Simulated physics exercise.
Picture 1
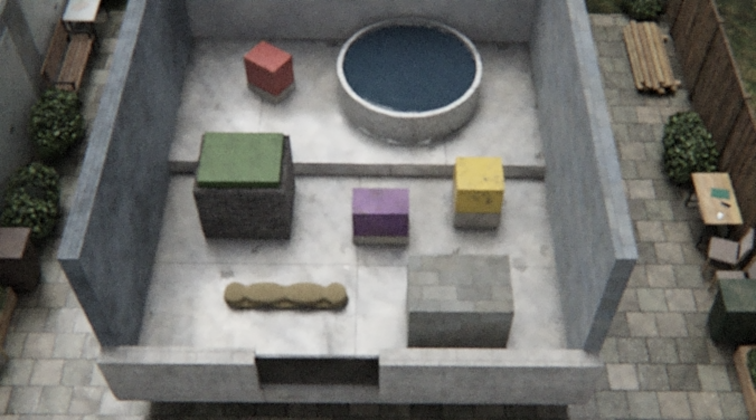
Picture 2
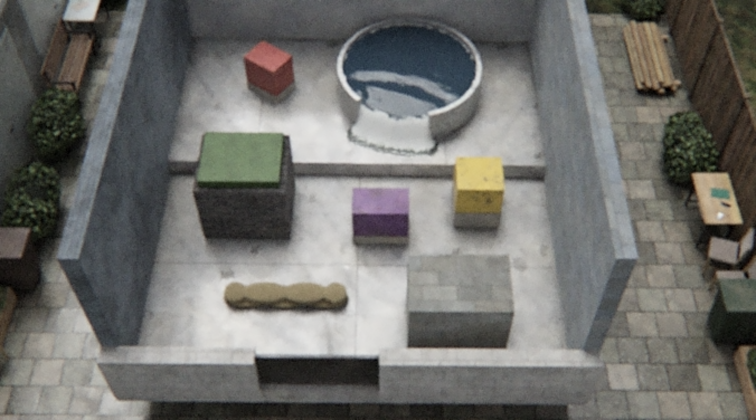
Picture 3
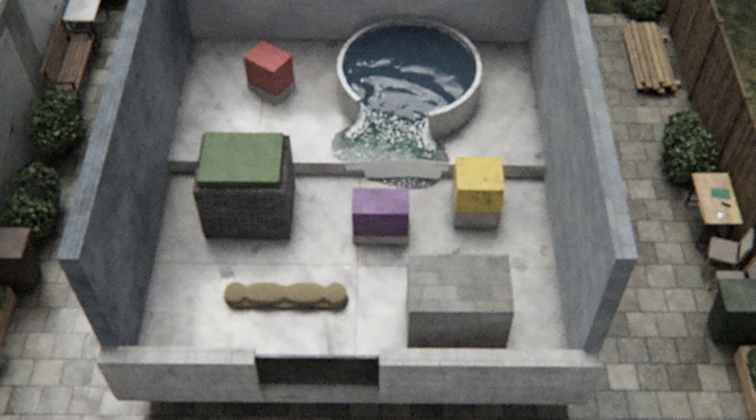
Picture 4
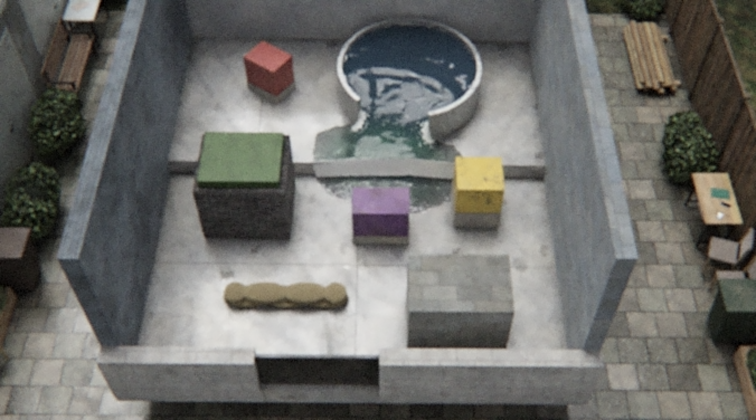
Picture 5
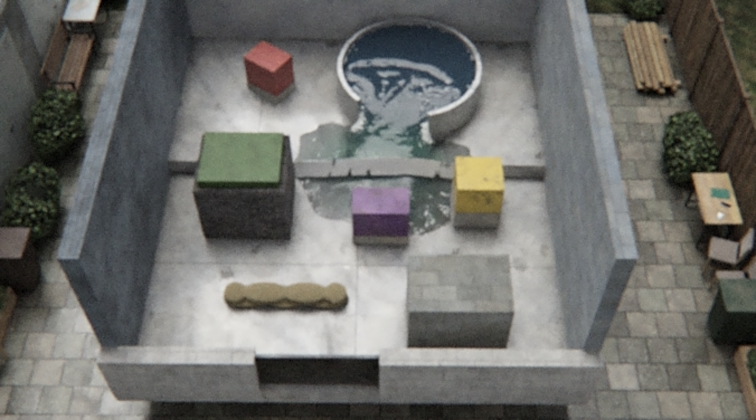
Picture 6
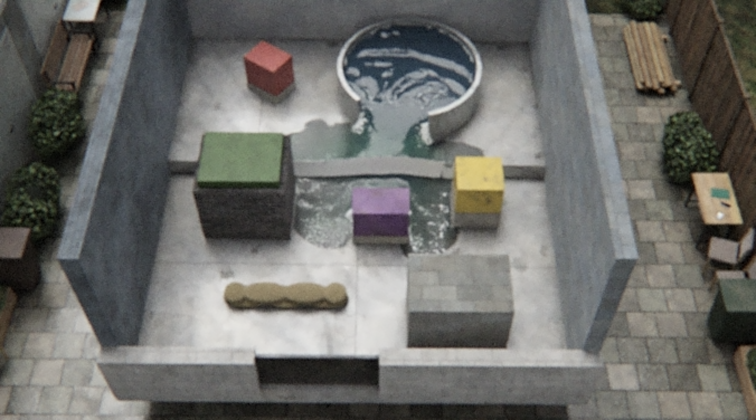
In a walled, stepped court seen from above, a round pool stands full and still near the back wall, with coloured blocks set around the floor. Its front side opens and water pours out, spreading over the step onto the lower floor and around the purple block.
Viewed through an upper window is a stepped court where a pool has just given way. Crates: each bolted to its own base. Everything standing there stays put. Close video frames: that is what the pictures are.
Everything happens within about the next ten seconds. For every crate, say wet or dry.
As I see it, the purple crate is hit; the red crate is spared; the yellow crate is spared.
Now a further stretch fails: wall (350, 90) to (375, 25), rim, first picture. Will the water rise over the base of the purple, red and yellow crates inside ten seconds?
Then the purple crate is untouched, the red crate gets flooded and the yellow crate is untouched.
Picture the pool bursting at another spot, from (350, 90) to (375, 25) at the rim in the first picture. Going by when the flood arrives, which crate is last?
That would be the crate marked yellow.
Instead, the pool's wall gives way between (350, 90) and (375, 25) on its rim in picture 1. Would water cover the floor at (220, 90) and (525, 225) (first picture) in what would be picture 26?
Inundated, then untouched.
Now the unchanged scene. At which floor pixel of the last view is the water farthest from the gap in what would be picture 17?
The wet point farthest out is around (148, 293).
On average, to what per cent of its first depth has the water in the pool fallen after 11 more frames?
My reading is roughly 54 in a hundred.
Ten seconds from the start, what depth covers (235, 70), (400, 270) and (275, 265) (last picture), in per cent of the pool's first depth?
0, 20 and 12 in a hundred, in turn.
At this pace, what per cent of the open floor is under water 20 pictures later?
Close to 50 %.
A moment on, water covers 25 % of the floor; the purple crate water round its plinth, the red crate not reached, the yellow crate water round its plinth.
Next, water covers 30 % of the floor; the purple crate water round its plinth, the red crate not reached, the yellow crate water round its plinth.
Then, water covers 50 % of the floor; the purple crate water round its plinth, the red crate not reached, the yellow crate water round its plinth.
Later, water covers 60 % of the floor; the purple crate water round its plinth, the red crate not reached, the yellow crate water round its plinth.
In the end, water covers 60 % of the floor; the purple crate was topped, the red crate stayed above the water, the yellow crate stayed above the water.
